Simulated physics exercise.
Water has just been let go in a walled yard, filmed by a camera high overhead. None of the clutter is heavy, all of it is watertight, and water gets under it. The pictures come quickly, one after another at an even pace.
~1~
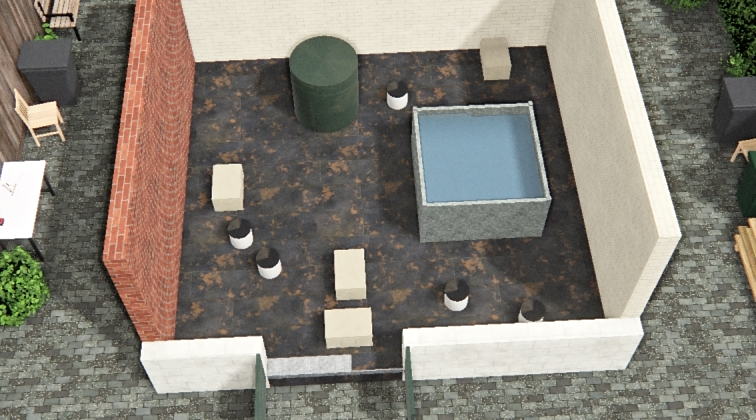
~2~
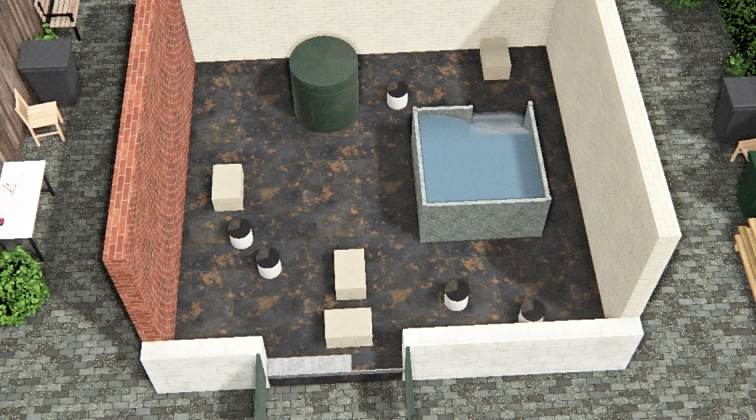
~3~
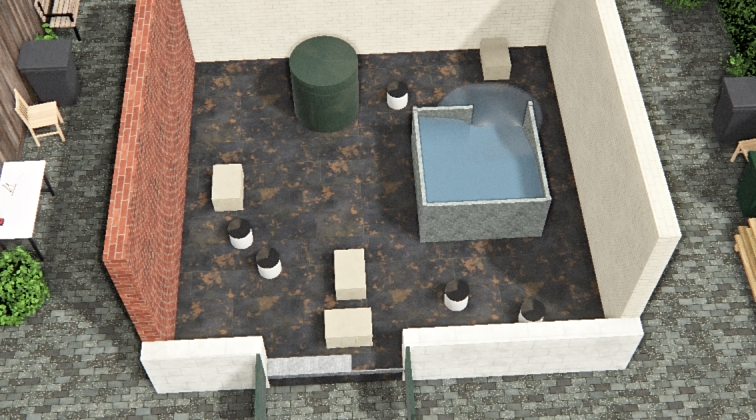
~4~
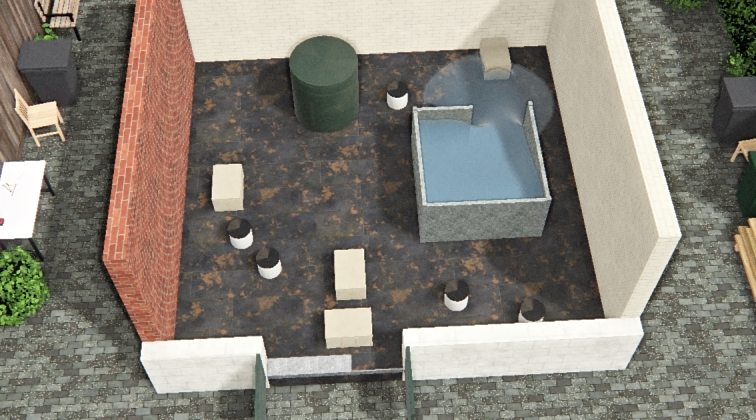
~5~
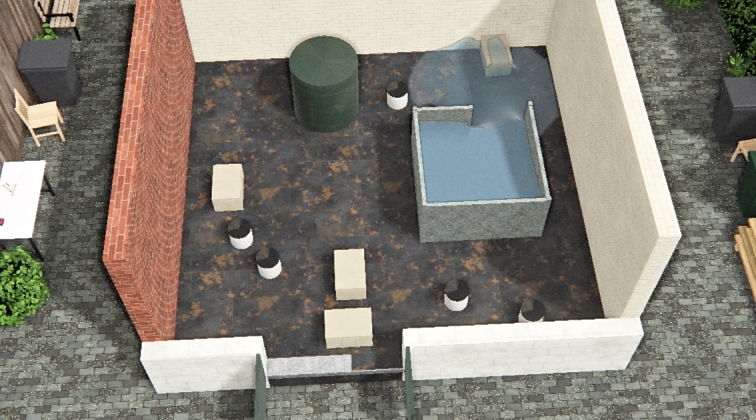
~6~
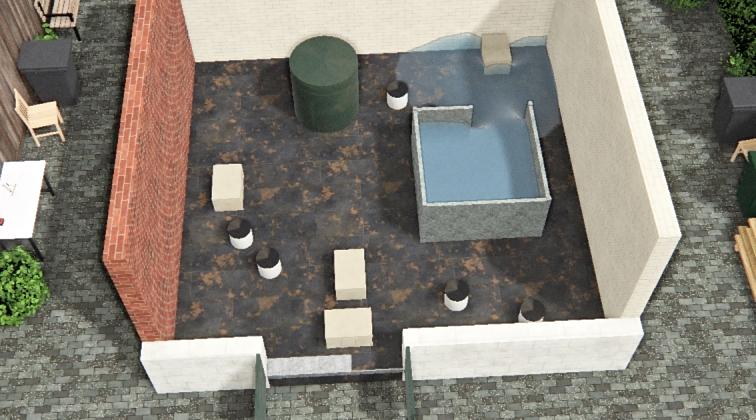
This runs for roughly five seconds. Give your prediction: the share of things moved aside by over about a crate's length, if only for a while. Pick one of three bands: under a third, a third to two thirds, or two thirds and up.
Under a third.
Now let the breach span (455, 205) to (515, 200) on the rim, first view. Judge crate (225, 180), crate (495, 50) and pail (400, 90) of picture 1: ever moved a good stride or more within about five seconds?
Working through them in order, the first not displaced that far, the second gets shoved clear and the last not displaced that far.
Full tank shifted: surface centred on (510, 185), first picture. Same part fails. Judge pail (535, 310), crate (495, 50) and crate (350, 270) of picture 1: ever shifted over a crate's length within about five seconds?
Result per object - stayed close, went far, stayed close.
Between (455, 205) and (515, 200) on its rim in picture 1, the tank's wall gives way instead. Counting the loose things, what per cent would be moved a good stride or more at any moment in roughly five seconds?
By my reckoning, around 60 percent.
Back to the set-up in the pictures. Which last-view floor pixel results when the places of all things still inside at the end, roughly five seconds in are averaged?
I'd say somewhere close to (342, 229).
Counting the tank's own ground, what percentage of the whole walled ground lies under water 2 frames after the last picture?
Roughly 25 %.
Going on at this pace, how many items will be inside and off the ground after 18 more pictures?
So that is 1.
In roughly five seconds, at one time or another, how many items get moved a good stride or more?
That adds up to 3.
A moment on, 0 of 10 are well off their spots; 1 afloat.
Next, 1 of 10 are well off their spots; 1 afloat.
Later, 2 of 10 are well off their spots; 1 afloat.
In the end, 3 of 10 are well off their spots, and 3 have been at some point; 4 afloat.
